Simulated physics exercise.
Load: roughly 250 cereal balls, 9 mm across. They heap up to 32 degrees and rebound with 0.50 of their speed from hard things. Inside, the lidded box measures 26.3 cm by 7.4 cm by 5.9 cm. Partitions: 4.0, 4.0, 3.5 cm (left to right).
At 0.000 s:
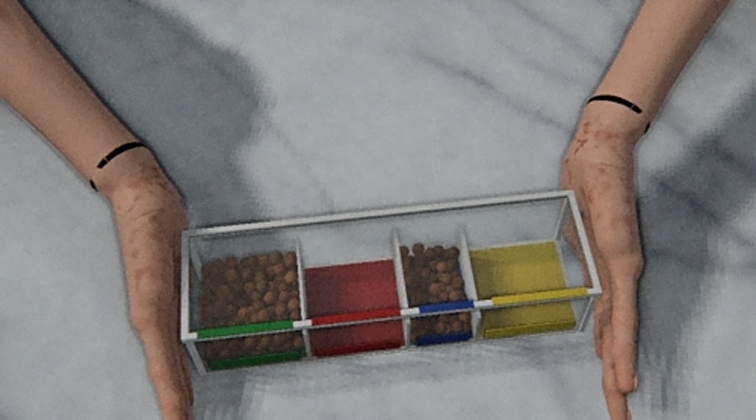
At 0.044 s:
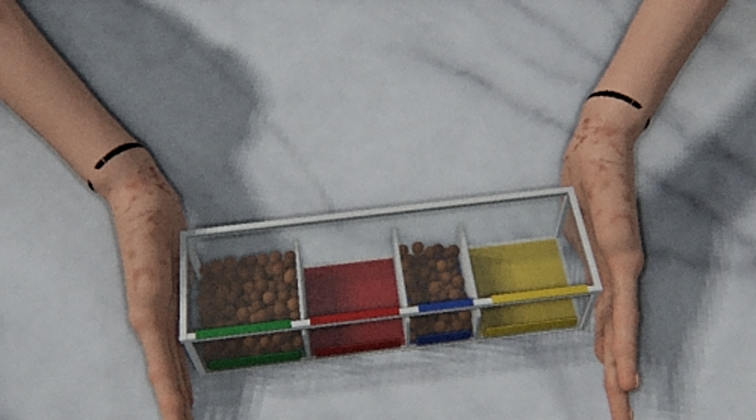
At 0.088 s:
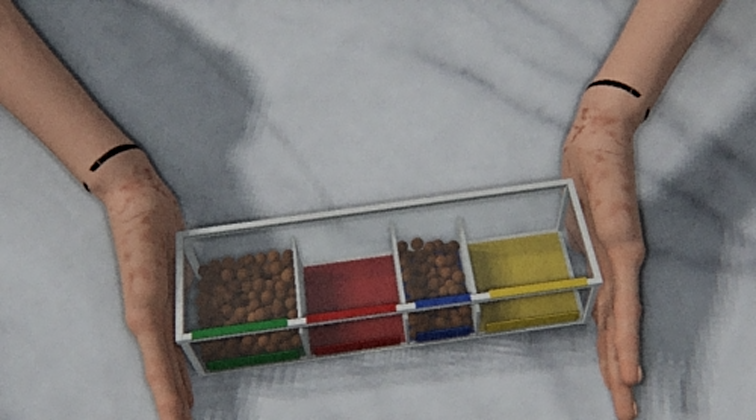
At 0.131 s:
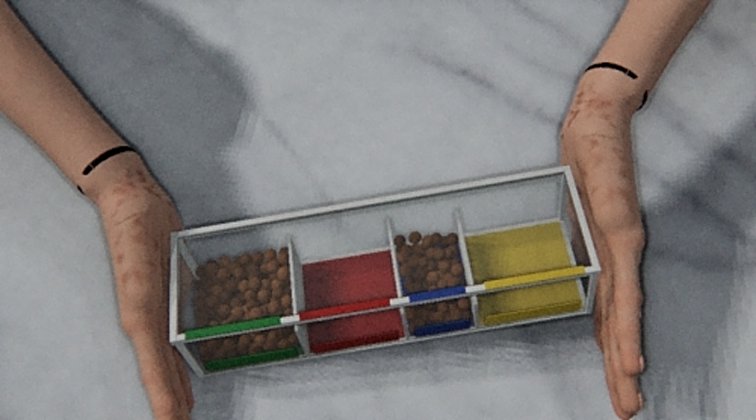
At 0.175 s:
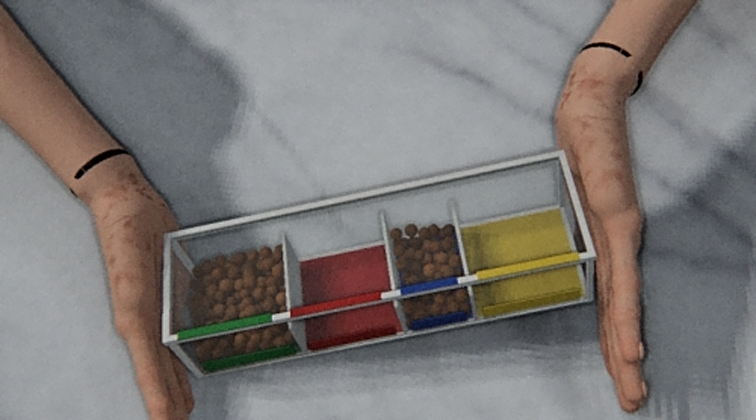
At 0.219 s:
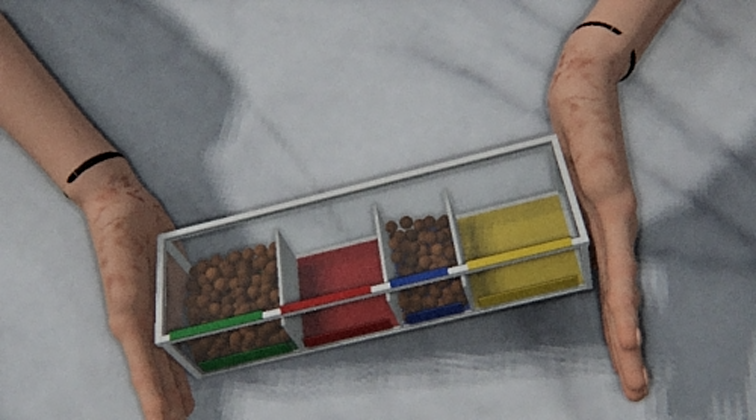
On a pale grey surface streaked with shadows, two hands hold a clear, lidded box with green, red, blue and yellow sections between their palms, brown balls in the green and blue ones. The right hand rises and the left shifts slightly outward, tilting the box modestly, its right end higher.
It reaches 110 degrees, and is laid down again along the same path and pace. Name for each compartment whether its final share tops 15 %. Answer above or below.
Red below, blue below, green above, yellow below.
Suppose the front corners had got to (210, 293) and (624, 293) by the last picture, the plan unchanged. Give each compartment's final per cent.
Red 5; blue 5; green 55; yellow 40.
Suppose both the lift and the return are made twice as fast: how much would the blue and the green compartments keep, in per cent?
In that case blue 10; green 85.
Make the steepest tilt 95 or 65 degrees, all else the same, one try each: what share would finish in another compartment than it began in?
About 10 and 0 per cent.
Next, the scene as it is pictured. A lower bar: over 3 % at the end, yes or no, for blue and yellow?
Blue yes; yellow no.
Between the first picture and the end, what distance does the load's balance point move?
About 3.0 cm.
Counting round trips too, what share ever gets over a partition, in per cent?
Some 15 per cent.
Then, at 1.41 s, tilt 110 degrees; red 5 %, blue 20 %, green 80 %.
After 2.20 s, tilt 50 degrees; blue 10 %, green 90 %.
After 3.01 s, tilt 0 degrees; blue 10 %, green 90 %.
At rest (3.5 s), red 0 %, blue 10 %, green 90 %, yellow 0 %.
